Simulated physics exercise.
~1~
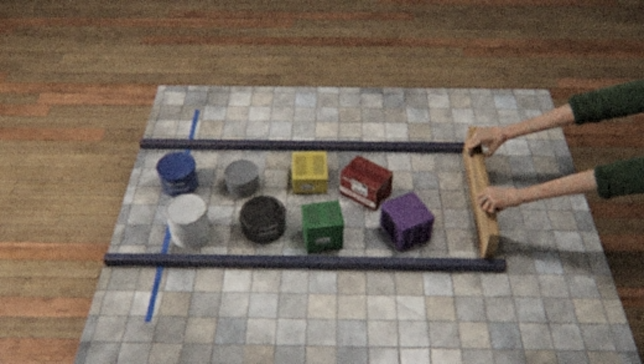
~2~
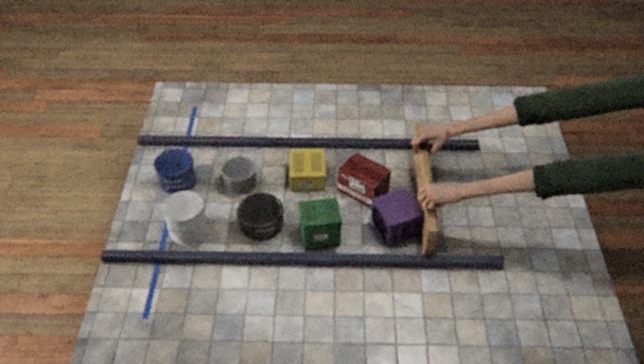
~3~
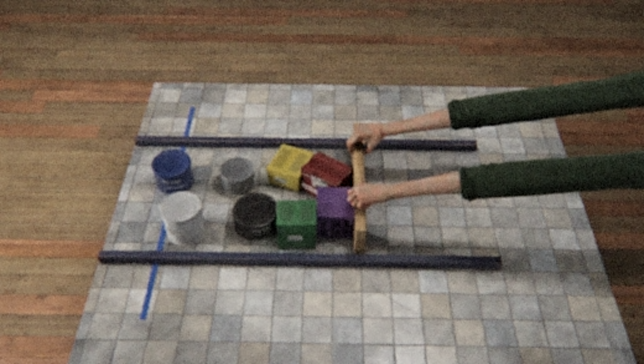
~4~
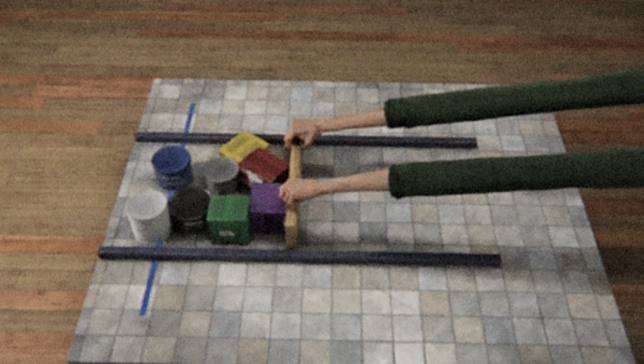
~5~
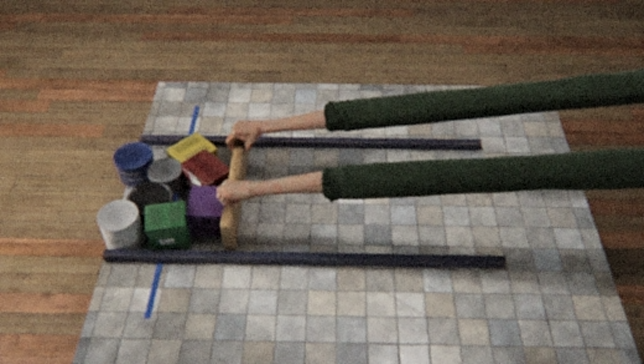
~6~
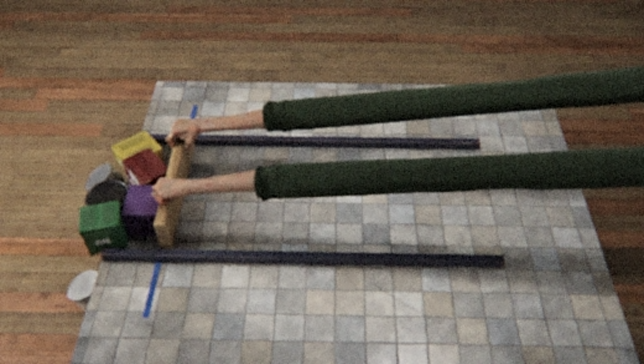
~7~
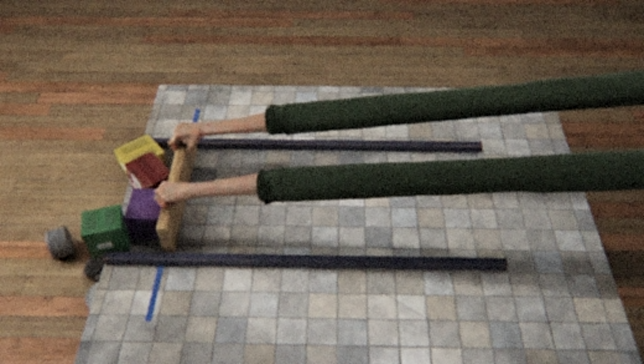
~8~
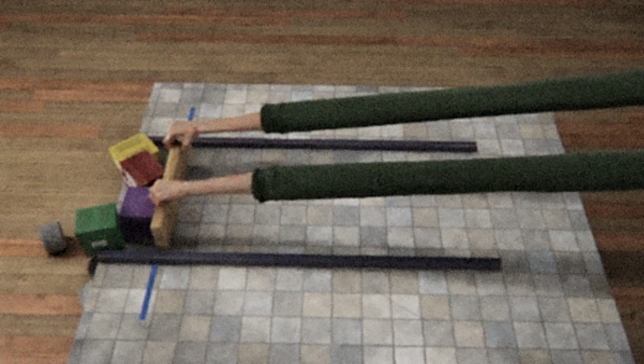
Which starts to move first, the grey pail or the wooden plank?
The wooden plank starts to move first, sliding left while the grey pail is still at rest. The grey pail only shifts later, once the boxes have been pushed up together.
